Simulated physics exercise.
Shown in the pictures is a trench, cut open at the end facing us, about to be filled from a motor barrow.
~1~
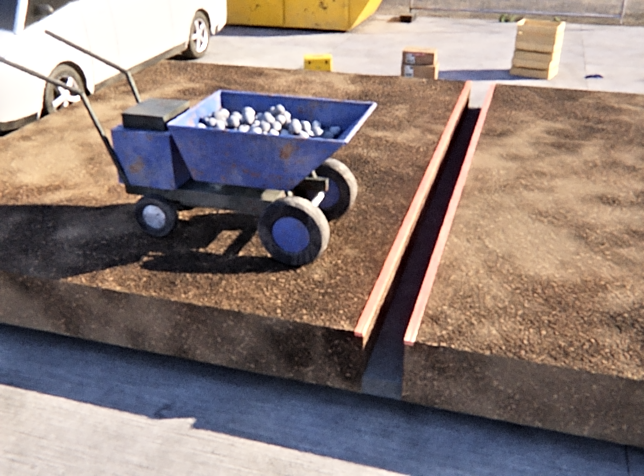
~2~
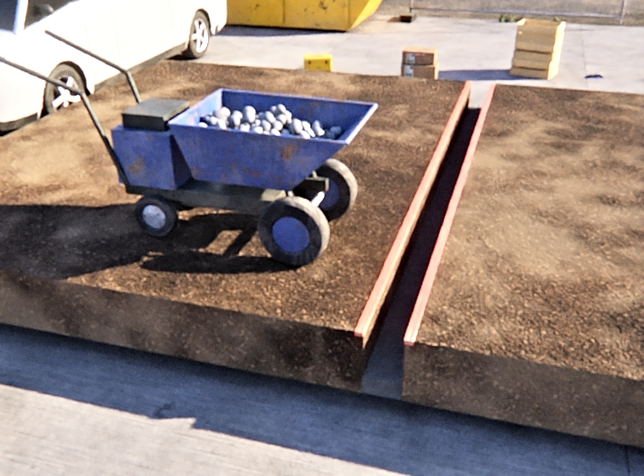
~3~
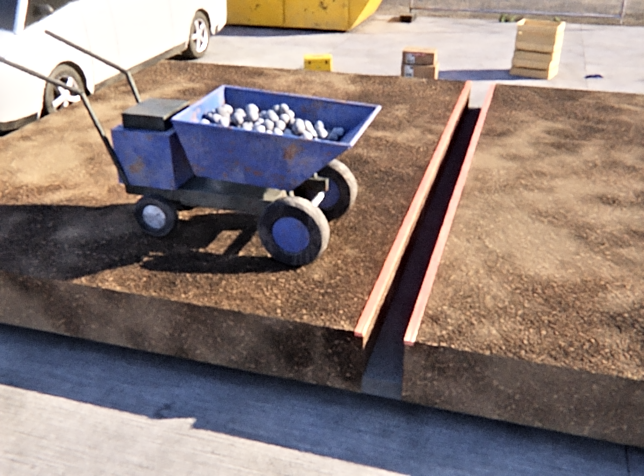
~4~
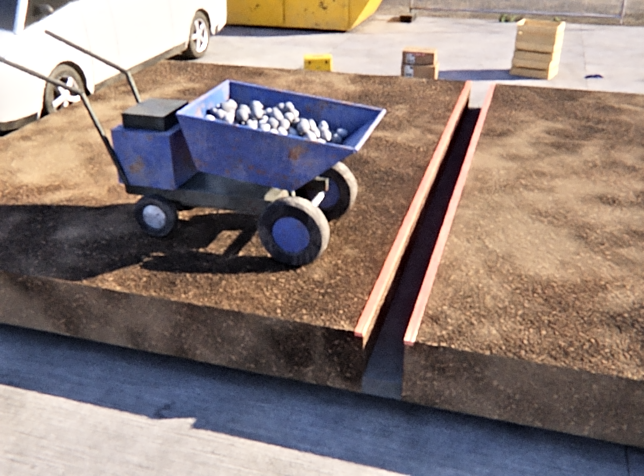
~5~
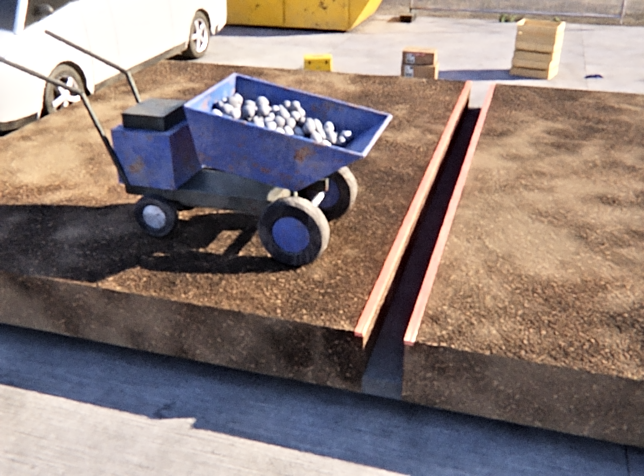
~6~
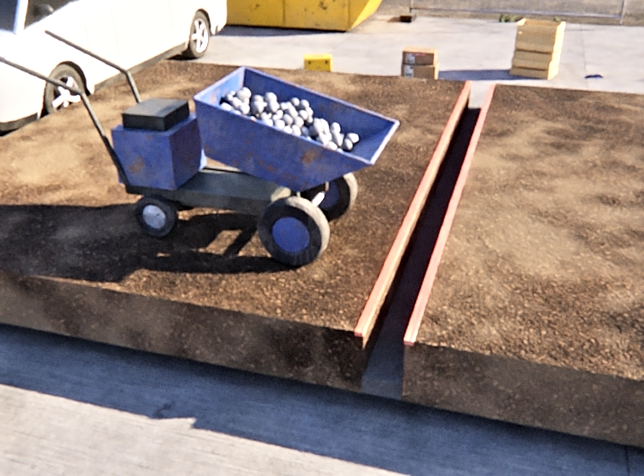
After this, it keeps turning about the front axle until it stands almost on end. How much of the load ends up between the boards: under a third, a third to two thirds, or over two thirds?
From what I can see, the trench share is a third to two-thirds.
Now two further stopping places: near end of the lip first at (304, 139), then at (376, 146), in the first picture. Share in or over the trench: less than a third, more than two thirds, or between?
Spot one gives in the middle band, spot two gives under a third.
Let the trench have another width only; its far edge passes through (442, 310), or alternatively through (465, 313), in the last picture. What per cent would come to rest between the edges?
First case 80 %, second case 100 %.
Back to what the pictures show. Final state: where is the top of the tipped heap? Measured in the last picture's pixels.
Approximate top: (451, 243).
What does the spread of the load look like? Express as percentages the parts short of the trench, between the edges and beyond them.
Short 0, between 45, beyond 40.
Soon, skip tipped steeply; all in the skip.
A while on, skip tipped right over; about two thirds in the skip; about a quarter in or heaped over the trench; about a quarter beyond it; a stray few falling.
Towards the end, skip tipped right over; about a quarter in the skip; about a third in or heaped over the trench; about a third beyond it.
Finally, skip tipped right over; about a quarter in the skip; about half in or heaped over the trench; about a third beyond it.
